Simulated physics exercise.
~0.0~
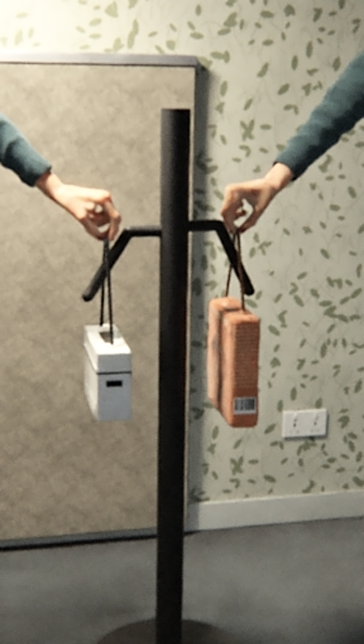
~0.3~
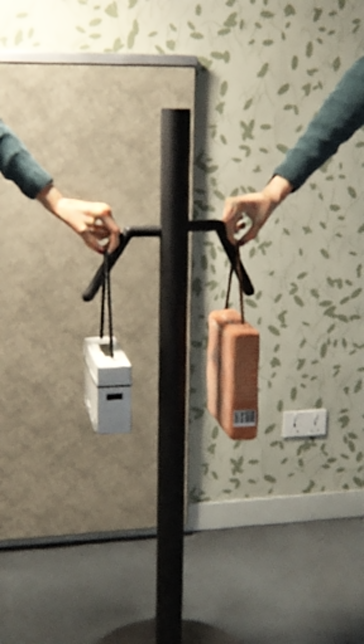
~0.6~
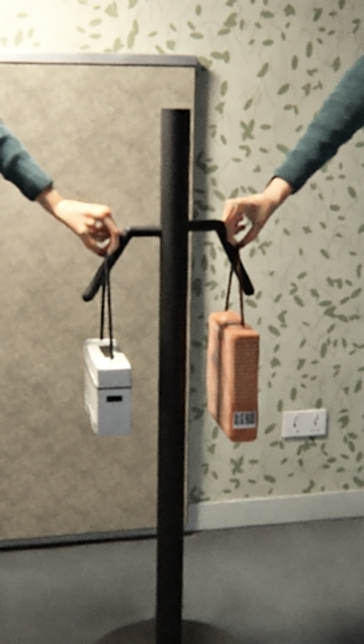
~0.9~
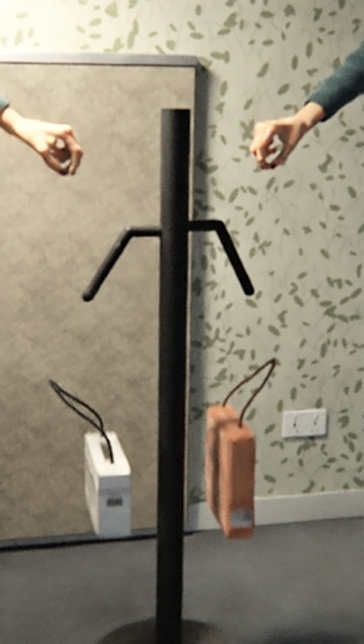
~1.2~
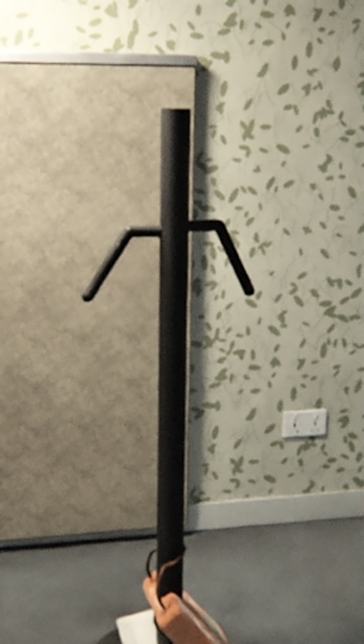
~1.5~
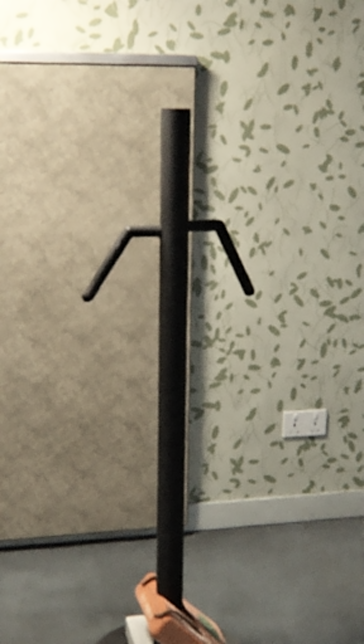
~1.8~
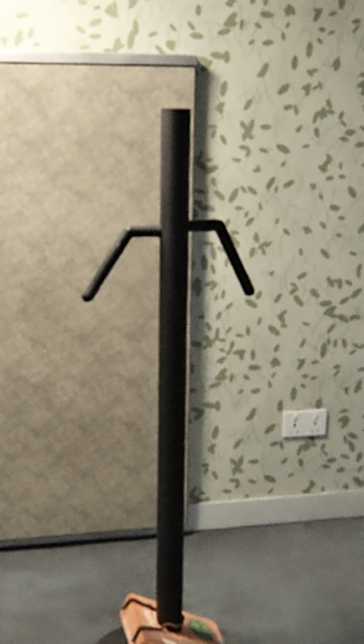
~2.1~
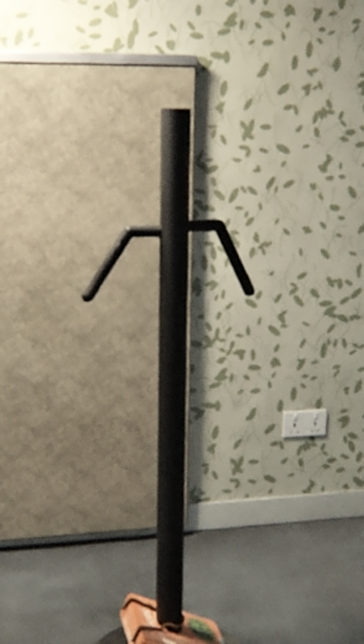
In a room with leaf-patterned wallpaper, two hands lower a white case and an orange bag by their loops at downward-sloping pegs on a black post, then let go and withdraw; both items fall to the floor, the orange bag finally lying on its side at the base.
